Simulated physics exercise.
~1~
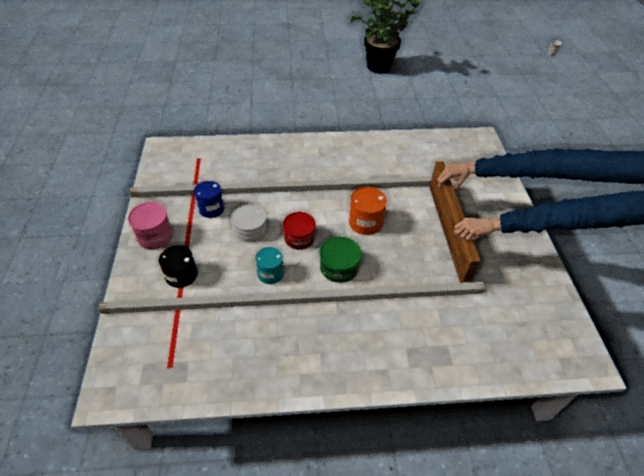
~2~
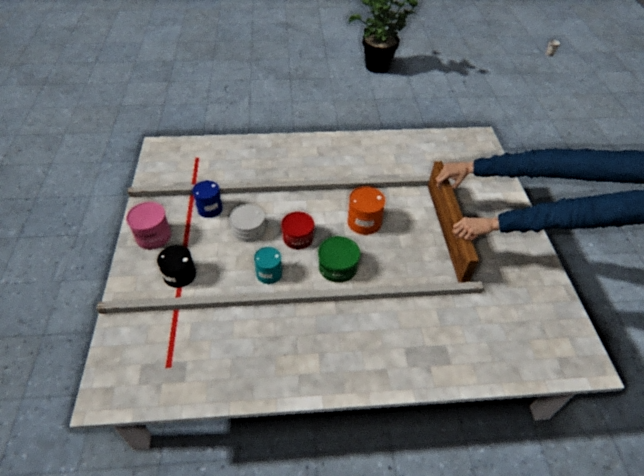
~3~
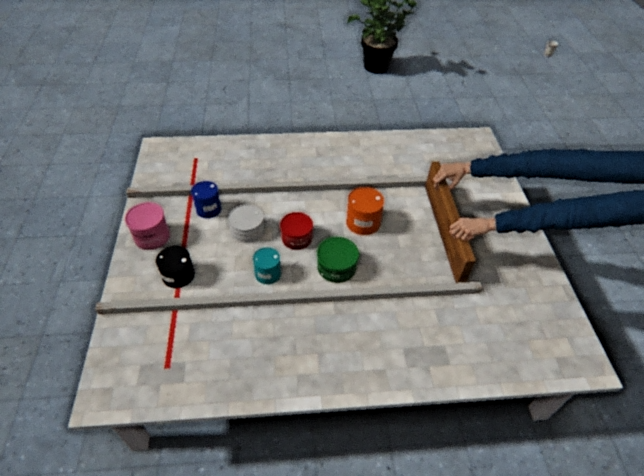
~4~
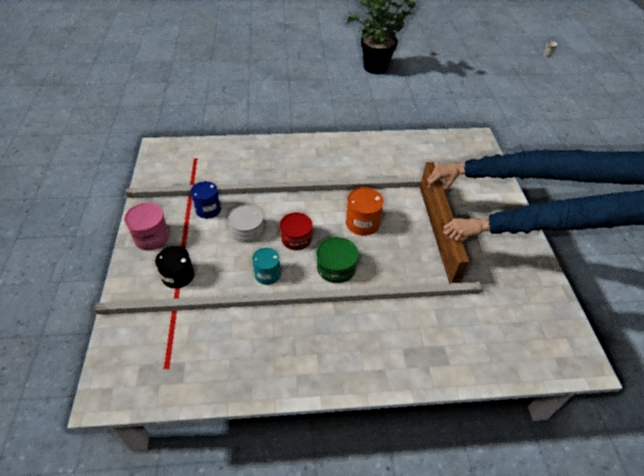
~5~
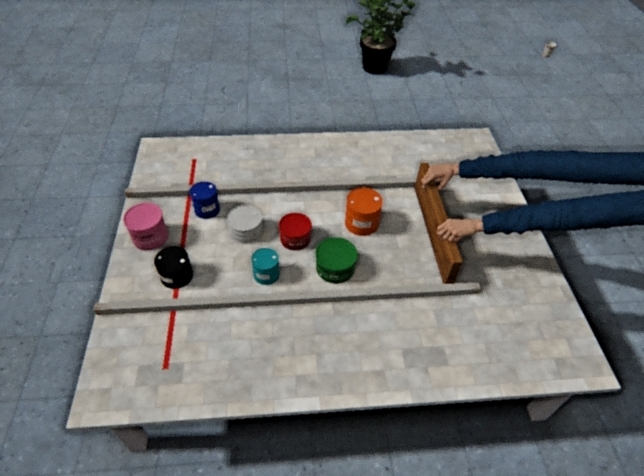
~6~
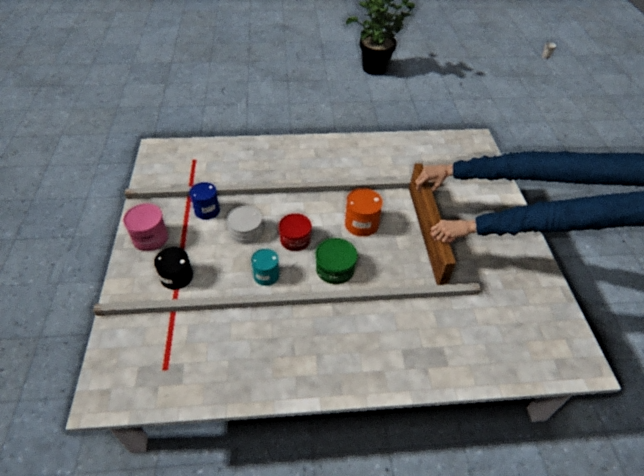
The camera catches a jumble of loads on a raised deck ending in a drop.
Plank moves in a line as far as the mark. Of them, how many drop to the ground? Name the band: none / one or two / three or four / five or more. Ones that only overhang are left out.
Band: One or two.
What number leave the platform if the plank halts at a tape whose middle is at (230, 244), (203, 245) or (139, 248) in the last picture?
Down on the ground: 0, 0 and 4.
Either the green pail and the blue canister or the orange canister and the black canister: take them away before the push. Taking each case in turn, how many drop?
I'd say 1 the first time and 0 the second time.
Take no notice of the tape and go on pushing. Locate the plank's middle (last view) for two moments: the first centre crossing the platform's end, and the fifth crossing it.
Earlier crossing: About (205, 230); later crossing: About (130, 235).
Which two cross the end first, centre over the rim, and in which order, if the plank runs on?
Listed earliest first, it's the pink pail and then the white canister.
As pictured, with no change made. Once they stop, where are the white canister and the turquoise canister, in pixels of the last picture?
Look around (129, 223) for the first and around (118, 288) for the second.
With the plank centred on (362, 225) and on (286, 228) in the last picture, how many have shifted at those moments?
The first count is 1, and then it's 5.
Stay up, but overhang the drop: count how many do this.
The tally is 1.
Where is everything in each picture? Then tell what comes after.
The first picture shows pink pail (151, 226); black canister (179, 267); blue canister (209, 200); plank (452, 220); tape (187, 244).
The second picture shows black canister (177, 267); orange canister (366, 211).
The third picture shows blue canister (207, 200); red pail (297, 231).
The fourth picture shows pink pail (148, 227); plank (441, 220).
The fifth picture shows black canister (174, 268); white canister (245, 224).
The sixth picture shows pink pail (147, 228); black canister (174, 268); blue canister (205, 201); plank (429, 222); tape (182, 246).
A little later, none off yet; pink pail at rest near (147, 228); black canister at rest near (174, 268); blue canister at rest near (205, 201).
Next, none off yet; pink pail at rest near (147, 228); black canister at rest near (174, 268); blue canister moving near (204, 201).
When it is over, the number that fall off is one or two; down, pink pail.
